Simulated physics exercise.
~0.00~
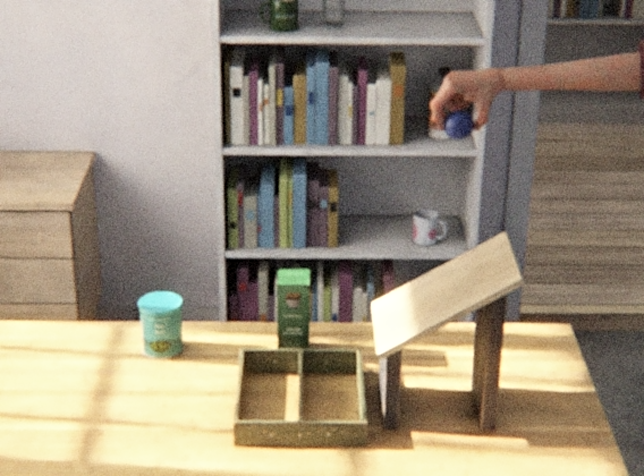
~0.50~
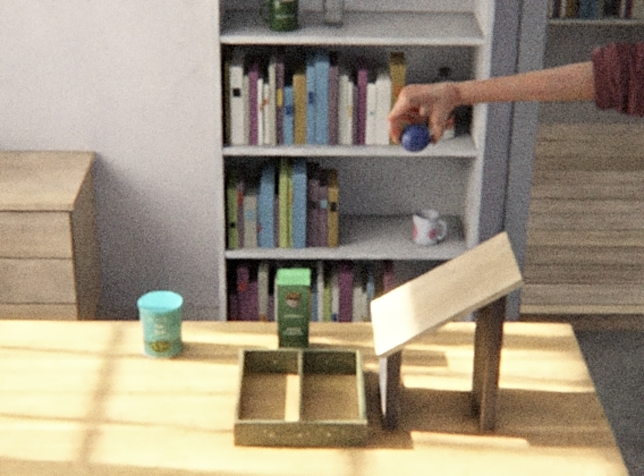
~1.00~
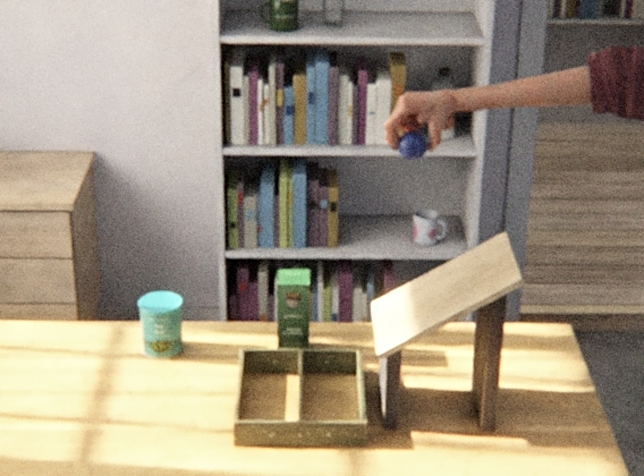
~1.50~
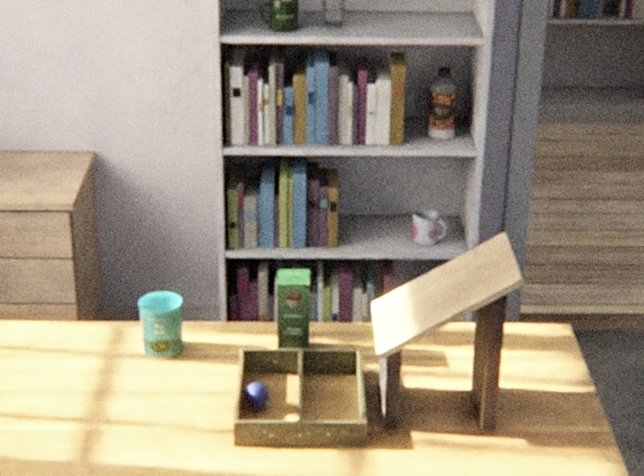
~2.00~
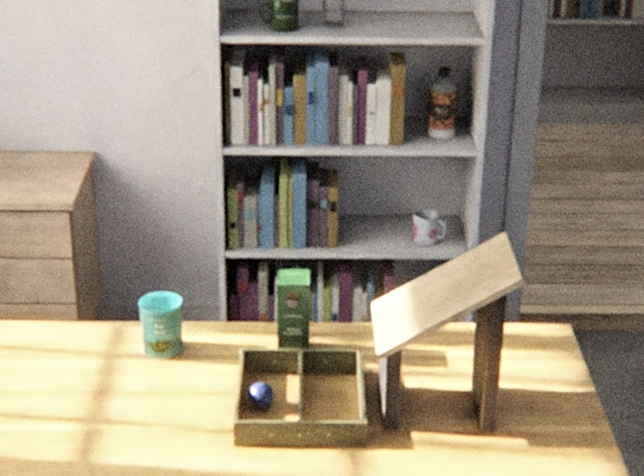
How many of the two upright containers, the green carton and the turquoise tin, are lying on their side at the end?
None of them are lying on their side; the green carton and the turquoise tin both remain upright at the end.
